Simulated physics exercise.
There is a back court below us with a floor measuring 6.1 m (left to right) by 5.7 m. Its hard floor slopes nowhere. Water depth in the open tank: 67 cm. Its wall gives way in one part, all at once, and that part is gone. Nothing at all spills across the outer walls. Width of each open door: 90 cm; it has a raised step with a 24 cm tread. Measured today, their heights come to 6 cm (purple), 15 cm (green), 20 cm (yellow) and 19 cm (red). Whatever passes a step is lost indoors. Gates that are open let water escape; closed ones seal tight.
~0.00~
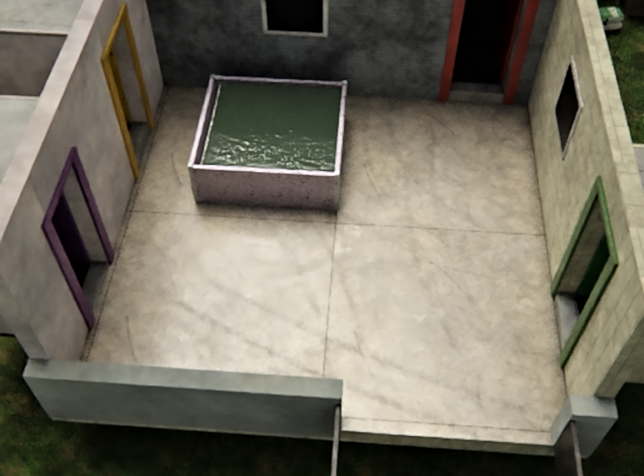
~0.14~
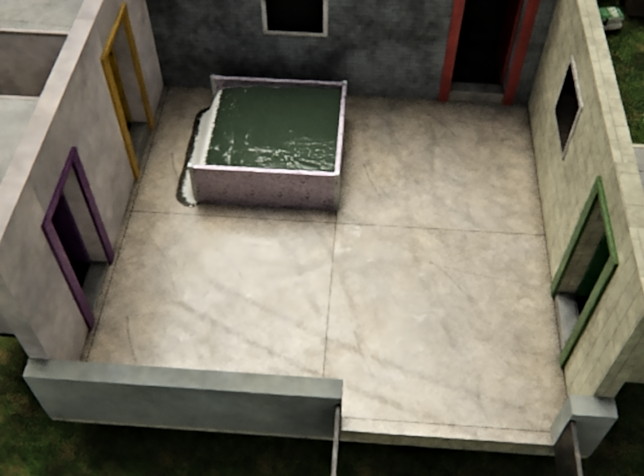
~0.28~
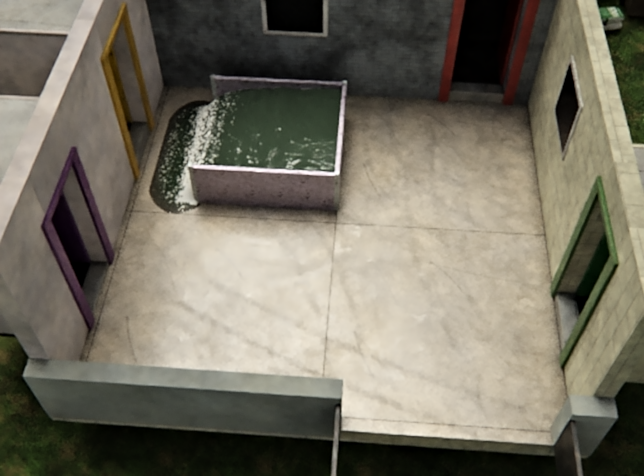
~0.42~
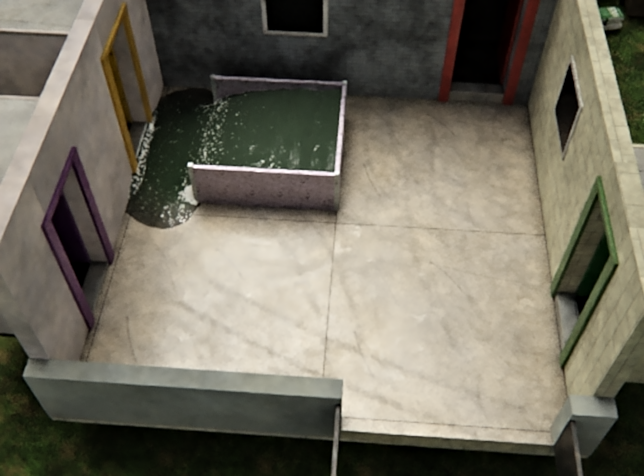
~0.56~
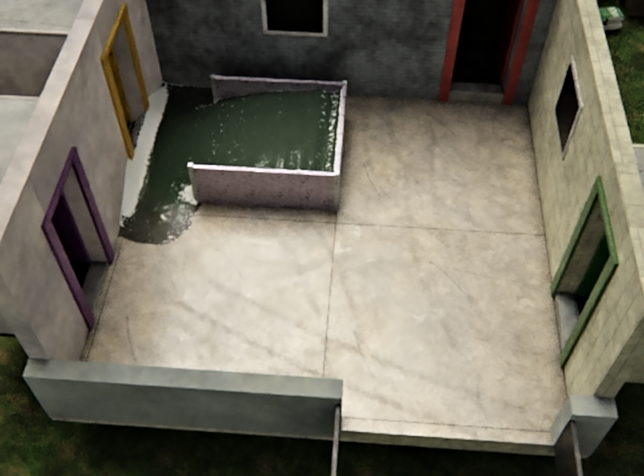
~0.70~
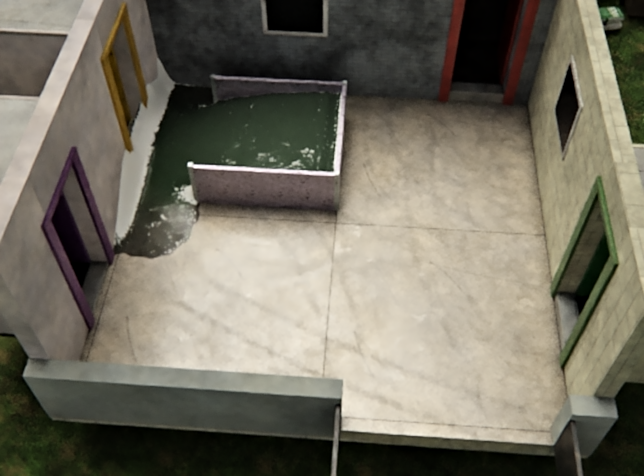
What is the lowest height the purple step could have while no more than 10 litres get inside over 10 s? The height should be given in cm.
6.5 cm.
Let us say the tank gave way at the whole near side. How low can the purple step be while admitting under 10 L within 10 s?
A height of around 18 cm.
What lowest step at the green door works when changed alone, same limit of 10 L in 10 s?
Green - roughly 9.5 cm.
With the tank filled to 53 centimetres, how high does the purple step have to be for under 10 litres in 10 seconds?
Roughly 5.0 centimetres.
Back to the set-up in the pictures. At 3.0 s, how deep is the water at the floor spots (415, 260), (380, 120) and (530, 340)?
First 0, then 3, then 0 cm.
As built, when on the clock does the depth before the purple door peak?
About 2.0 seconds.
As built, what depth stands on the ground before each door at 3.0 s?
Lab note, cm: Purple 8; green 0; yellow 25; red 6.
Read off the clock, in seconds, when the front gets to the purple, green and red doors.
Arrival times - purple: 1.0 s; green: 5.0 s; red: 2.6 s.
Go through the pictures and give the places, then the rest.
The open tank at (272, 127) is whole and still, 67 cm deep; the purple door at (82, 246) is dry, in the first picture.
The front is at (183, 197), 0.3 m from the gap at (208, 145); 0.4 m2 of floor is wet, 67 cm left at the back, in the second picture.
The gap is at (209, 146), the front 0.7 m out at (156, 192); the back of the open tank holds 67 cm, in the third picture.
Water pours out at (209, 147) and has run 1.0 m, to (159, 104); about 12 cm deep outside, 66 cm at the back, in the fourth picture.
The front is at (120, 232), 1.2 m from the gap at (209, 148); 3.0 m2 of floor is wet, 58 cm left at the back, in the fifth picture.
Water pours out at (209, 148) and has run 1.4 m, to (115, 248); about 17 cm deep outside, 57 cm at the back; the purple door at (82, 246), 2.8 m from the gap, is still 0.7 m from the nearest water, in the sixth picture.
After 1.4 s water covers 15 % of the floor, deepest (53 cm) near (163, 90); 8 cm at the purple door, 0 litres in over its 6 cm step.
After 3.0 s water covers 45 % of the floor, deepest (28 cm) near (161, 97); 8 cm at the purple door, 4 litres in over its 6 cm step.
After 10.0 s water covers 95 % of the floor, deepest (9 cm) near (71, 392); 4 cm at the purple door, 12 litres in over its 6 cm step.
At the purple door as built, the water arrived by 1.0 s and peaked near 9 cm at 2.0 s.
With a step of 5 cm, 20 litres would have come in within the 10 s; with 8 cm, 3 litres. So under 10 litres takes about 6.5 cm.
